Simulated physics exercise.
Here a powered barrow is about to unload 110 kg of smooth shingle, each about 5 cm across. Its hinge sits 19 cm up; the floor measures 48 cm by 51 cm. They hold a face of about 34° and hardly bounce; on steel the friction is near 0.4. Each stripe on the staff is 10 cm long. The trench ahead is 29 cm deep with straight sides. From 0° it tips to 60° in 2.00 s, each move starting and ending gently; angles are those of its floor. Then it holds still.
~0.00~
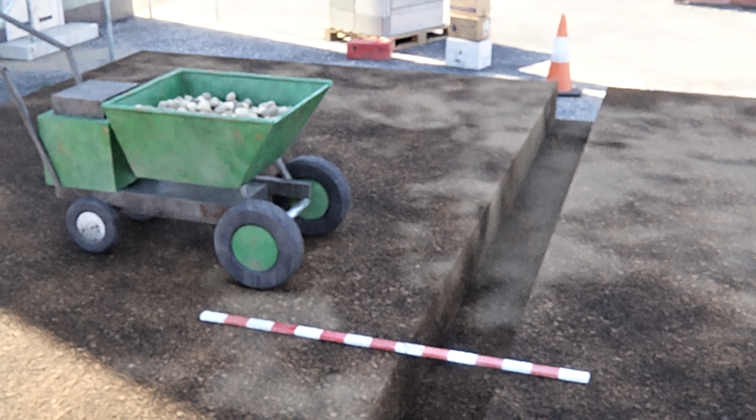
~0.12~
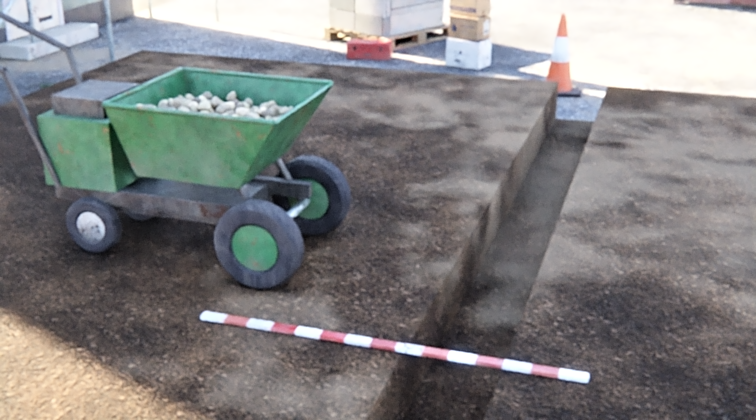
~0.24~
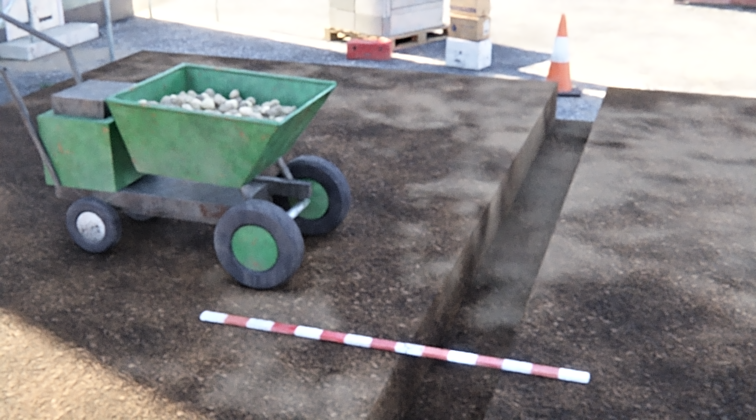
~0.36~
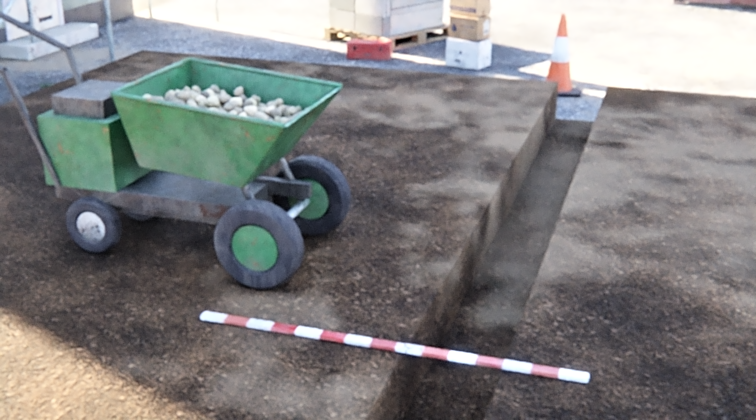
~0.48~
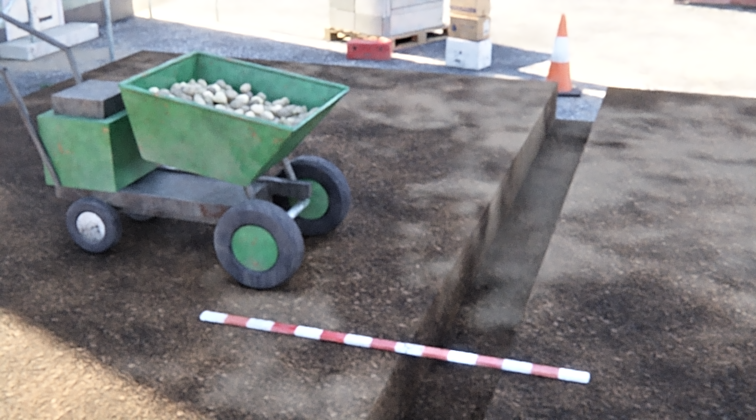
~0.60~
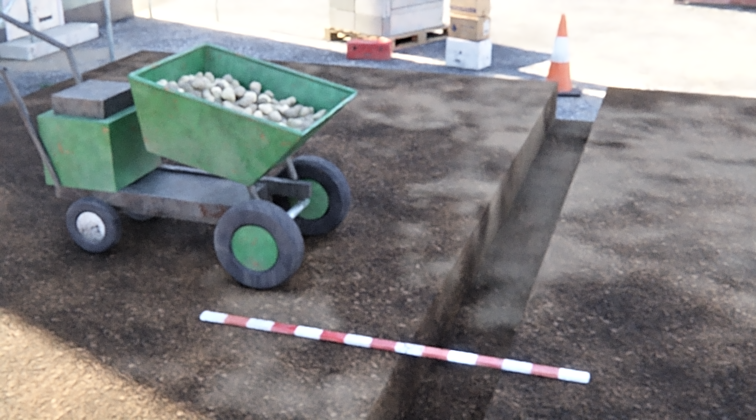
At the start, a green powered barrow filled with smooth pale stones stands on dark ground, its tray level, behind a red-and-white staff and left of a trench. The tray then slowly tilts toward the right, its left end rising higher, while the wheels stay in place.
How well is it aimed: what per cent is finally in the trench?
About 43 per cent.
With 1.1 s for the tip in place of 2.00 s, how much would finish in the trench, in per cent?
Then about 50 per cent.
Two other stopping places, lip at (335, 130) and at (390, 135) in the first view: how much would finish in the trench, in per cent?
First some 60, then 25 per cent.
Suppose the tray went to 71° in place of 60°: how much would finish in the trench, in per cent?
It would be near 85 per cent.
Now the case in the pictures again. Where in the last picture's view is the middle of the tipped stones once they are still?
Near (467, 334).
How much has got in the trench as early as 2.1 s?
Some 10 per cent.
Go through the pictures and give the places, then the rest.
The tray is at 0°, its lip at (273, 123); the top of the load is at (215, 105), in the first frame.
The tray is at 1°, its lip at (274, 123); the top of the load is at (211, 104); the stones move at 0.1 m/s on average, in the second frame.
Lip at (278, 124), floor tilted 2°, highest stones at (209, 102); the stones move at 0.2 m/s on average, in the third frame.
The tray is at 5°, its lip at (285, 127); the top of the load is at (204, 97); the stones move at 0.2 m/s on average, in the fourth frame.
Lip at (293, 130), floor tilted 9°, highest stones at (205, 91); the stones move at 0.3 m/s on average, in the fifth frame.
Lip at (302, 135), floor tilted 13°, highest stones at (207, 85); the stones move at 0.3 m/s on average, in the sixth frame.
After 1.5 s the floor is at 51°; 100 % in the tray; the foremost stones are at (372, 177).
After 2.1 s the floor is at 60°; 78 % in the tray, 12 % short of the trench, 10 % in the trench; the foremost stones are at (487, 347).
After 2.5 s the floor is at 60°; 59 % in the tray, 15 % short of the trench, 26 % in the trench; the foremost stones are at (517, 361).
After 4.4 s the floor is at 60°; 37 % in the tray, 20 % short of the trench, 43 % in the trench; the foremost stones are at (525, 337).
